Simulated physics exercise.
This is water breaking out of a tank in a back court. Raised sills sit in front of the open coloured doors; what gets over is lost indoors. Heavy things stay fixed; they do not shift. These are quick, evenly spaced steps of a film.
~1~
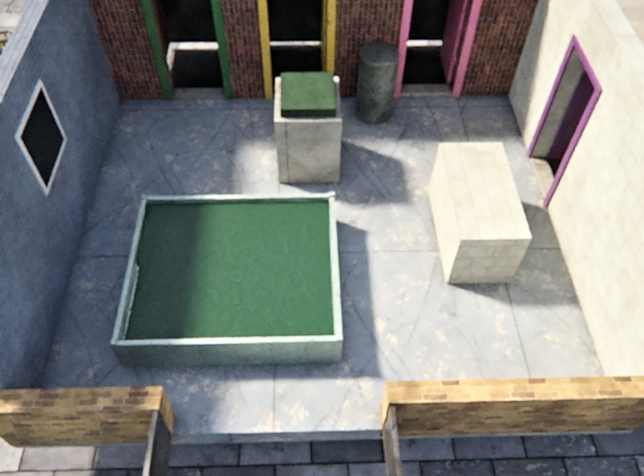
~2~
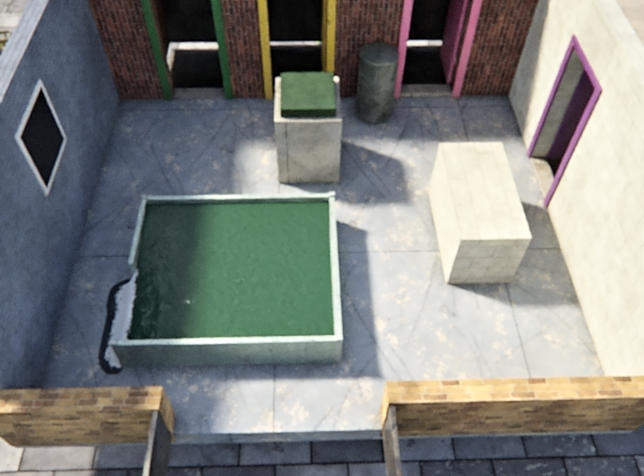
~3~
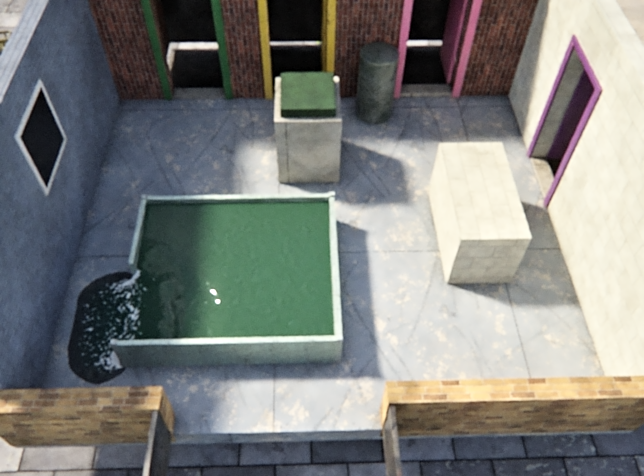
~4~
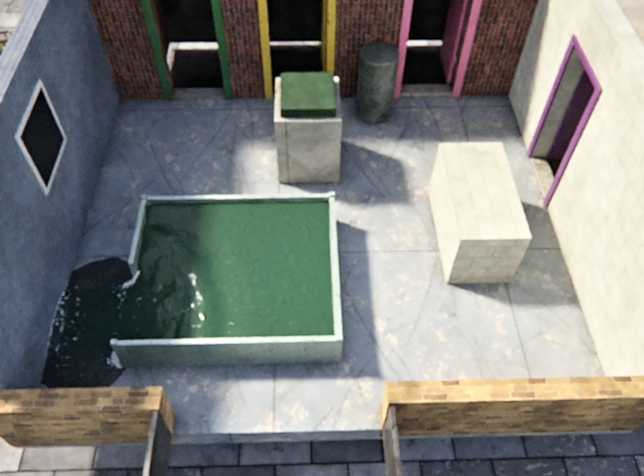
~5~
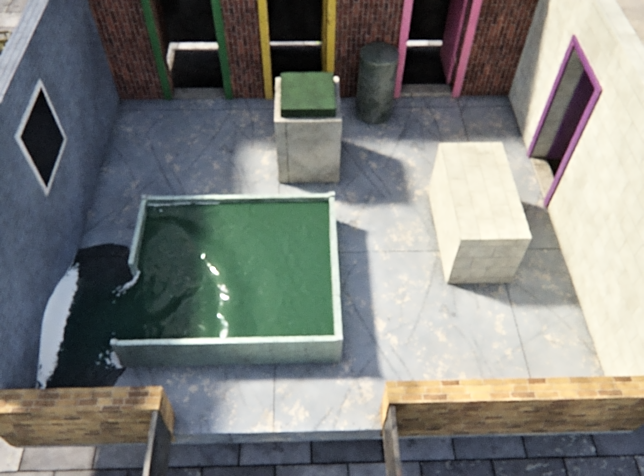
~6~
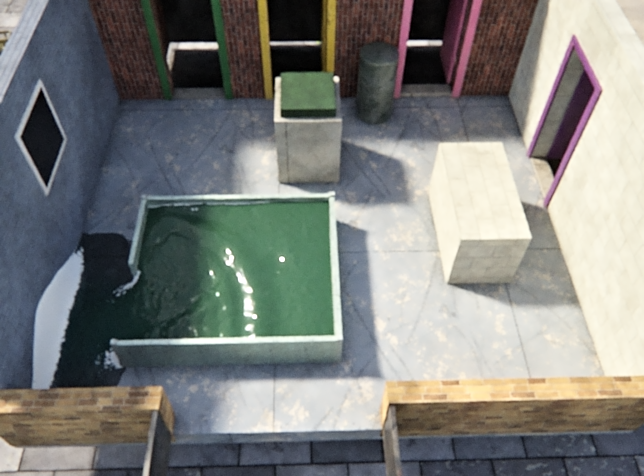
A low, pale-rimmed tank of green water stands at the left of a grey-paved court, seen from high above by a still camera. Behind it are a green-topped pale block, a dark cylinder and green, yellow and pink doorways in brick, with a white block at right. Water bursts through the tank's left side, spreads dark across the paving to the blue-grey wall, and ripples cross the tank.
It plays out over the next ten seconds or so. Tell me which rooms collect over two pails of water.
One by one: Green door: Beyond two buckets; pink door: Not beyond two buckets; yellow door: Not beyond two buckets; purple door: Not beyond two buckets.
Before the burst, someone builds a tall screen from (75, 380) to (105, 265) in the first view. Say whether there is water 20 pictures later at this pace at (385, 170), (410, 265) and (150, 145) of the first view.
Taking the points in order, they are high and dry, high and dry and inundated.
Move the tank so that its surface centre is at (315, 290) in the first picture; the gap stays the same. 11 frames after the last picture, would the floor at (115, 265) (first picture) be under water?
Soaked there.
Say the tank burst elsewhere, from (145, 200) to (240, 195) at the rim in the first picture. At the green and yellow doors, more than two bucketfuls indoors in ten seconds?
In brief, the green door goes past the mark; the yellow door goes past the mark.
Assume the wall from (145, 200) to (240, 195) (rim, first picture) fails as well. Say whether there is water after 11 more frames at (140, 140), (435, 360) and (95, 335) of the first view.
Sequence: Wetted / spared / spared.
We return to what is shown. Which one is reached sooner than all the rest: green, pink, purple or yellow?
Go with the green door.
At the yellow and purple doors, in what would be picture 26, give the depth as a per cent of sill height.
10 and 0 %, in that order.
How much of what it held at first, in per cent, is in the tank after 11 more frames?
Roughly 68 percent.
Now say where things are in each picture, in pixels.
Still water in the tank at (234, 266), in the first frame.
The front is at a hidden place, out from the gap at (133, 317), in the second frame.
The front is at (92, 289), out from the gap at (134, 318), in the third frame.
The front is at (71, 278), out from the gap at (134, 318), in the fourth frame.
The front is at (78, 256), out from the gap at (134, 318), in the fifth frame.
Water pours out at (134, 318) and has run to (82, 238), in the sixth frame.
A moment on, water covers 10 % of the floor; the green door not reached, the pink door not reached, the yellow door not reached, the purple door not reached.
Next, water covers 25 % of the floor; the green door not reached, the pink door not reached, the yellow door not reached, the purple door not reached.
Then, water covers 45 % of the floor; the green door under two buckets in, the pink door not reached, the yellow door not reached, the purple door not reached.
Later, water covers 60 % of the floor; the green door far over two buckets in, the pink door wet at the sill, nothing in, the yellow door wet at the sill, nothing in, the purple door wet at the sill, nothing in.
In the end, water covers 95 % of the floor; the green door far over two buckets in, the pink door wet at the sill, nothing in, the yellow door wet at the sill, nothing in, the purple door under two buckets in.
